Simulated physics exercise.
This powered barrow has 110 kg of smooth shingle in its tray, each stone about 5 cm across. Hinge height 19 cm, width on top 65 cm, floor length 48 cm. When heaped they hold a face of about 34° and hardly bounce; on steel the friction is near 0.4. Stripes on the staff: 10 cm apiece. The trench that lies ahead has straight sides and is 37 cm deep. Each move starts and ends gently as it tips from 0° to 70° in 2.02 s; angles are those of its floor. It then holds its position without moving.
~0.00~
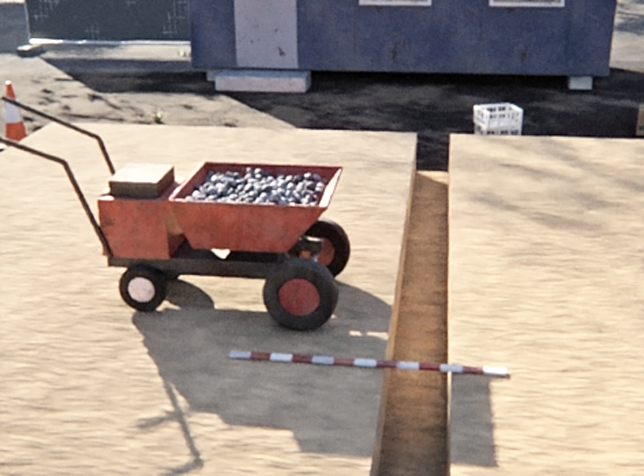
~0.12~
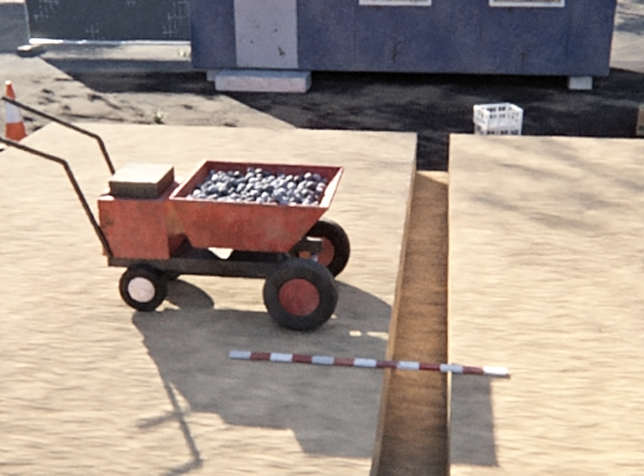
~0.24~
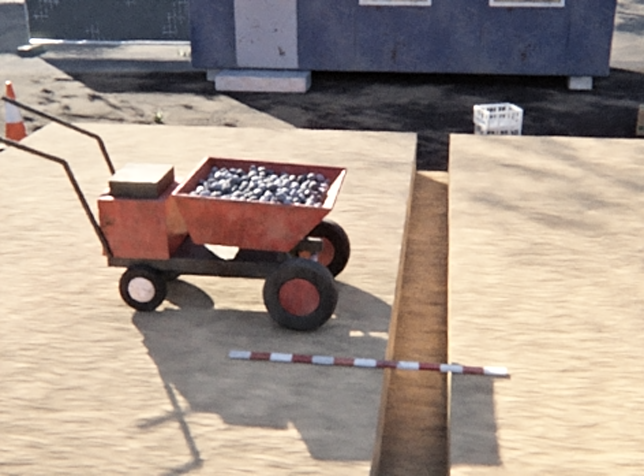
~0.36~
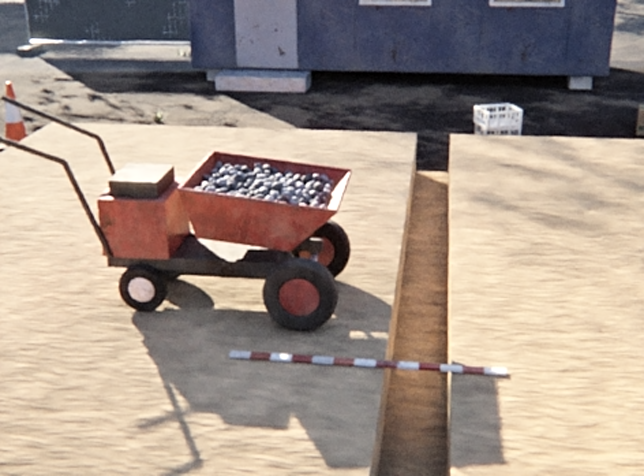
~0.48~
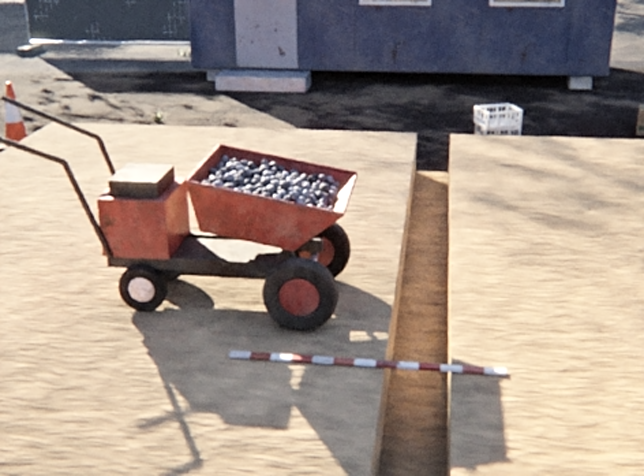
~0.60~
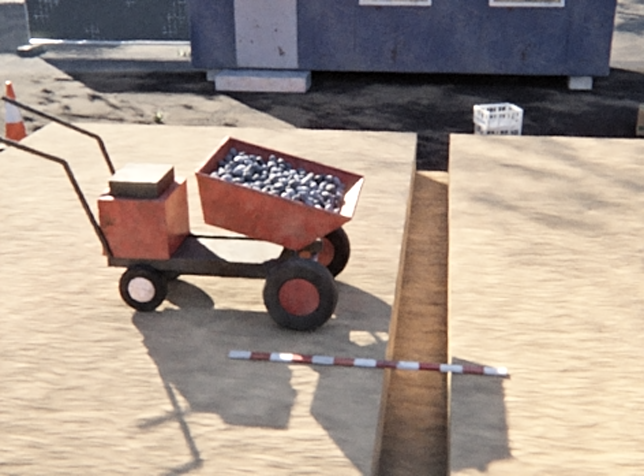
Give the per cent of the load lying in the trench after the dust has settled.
Close to 77 in every hundred.
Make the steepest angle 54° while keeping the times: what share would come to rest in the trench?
Roughly 65 per cent would end in the trench.
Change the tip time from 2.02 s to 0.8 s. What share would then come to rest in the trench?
About 60 percent, I'd say.
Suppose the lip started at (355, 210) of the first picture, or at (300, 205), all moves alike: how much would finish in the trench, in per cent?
Around 40% for the first place and 100% for the second.
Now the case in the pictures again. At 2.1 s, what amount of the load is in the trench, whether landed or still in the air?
About 55 per cent by then.
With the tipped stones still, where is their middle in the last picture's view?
Their middle lands near (431, 354).
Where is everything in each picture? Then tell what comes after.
In the first picture, the tray is at 0°, its lip at (327, 208); the top of the load is at (253, 181).
In the second picture, lip at (328, 208), floor tilted 1°, highest stones at (245, 180); the stones move at 0.1 m/s on average.
In the third picture, lip at (331, 210), floor tilted 3°, highest stones at (243, 178); the stones move at 0.2 m/s on average.
In the fourth picture, lip at (337, 212), floor tilted 6°, highest stones at (235, 173); the stones move at 0.3 m/s on average.
In the fifth picture, lip at (343, 215), floor tilted 10°, highest stones at (232, 169); the stones move at 0.3 m/s on average.
In the sixth picture, lip at (351, 219), floor tilted 15°, highest stones at (238, 161); the stones move at 0.4 m/s on average.
After 1.5 s the floor is at 59°; 96 % in the tray, 3 % in the trench; the foremost stones are at (424, 296).
After 2.1 s the floor is at 70°; 26 % in the tray, 54 % in the trench, 20 % past the trench; the foremost stones are at (550, 314).
After 2.5 s the floor is at 70°; 7 % in the tray, 70 % in the trench, 23 % past the trench; the foremost stones are at (596, 306).
After 4.4 s the floor is at 70°; 0 % in the tray, 77 % in the trench, 23 % past the trench; the foremost stones are at (605, 299).
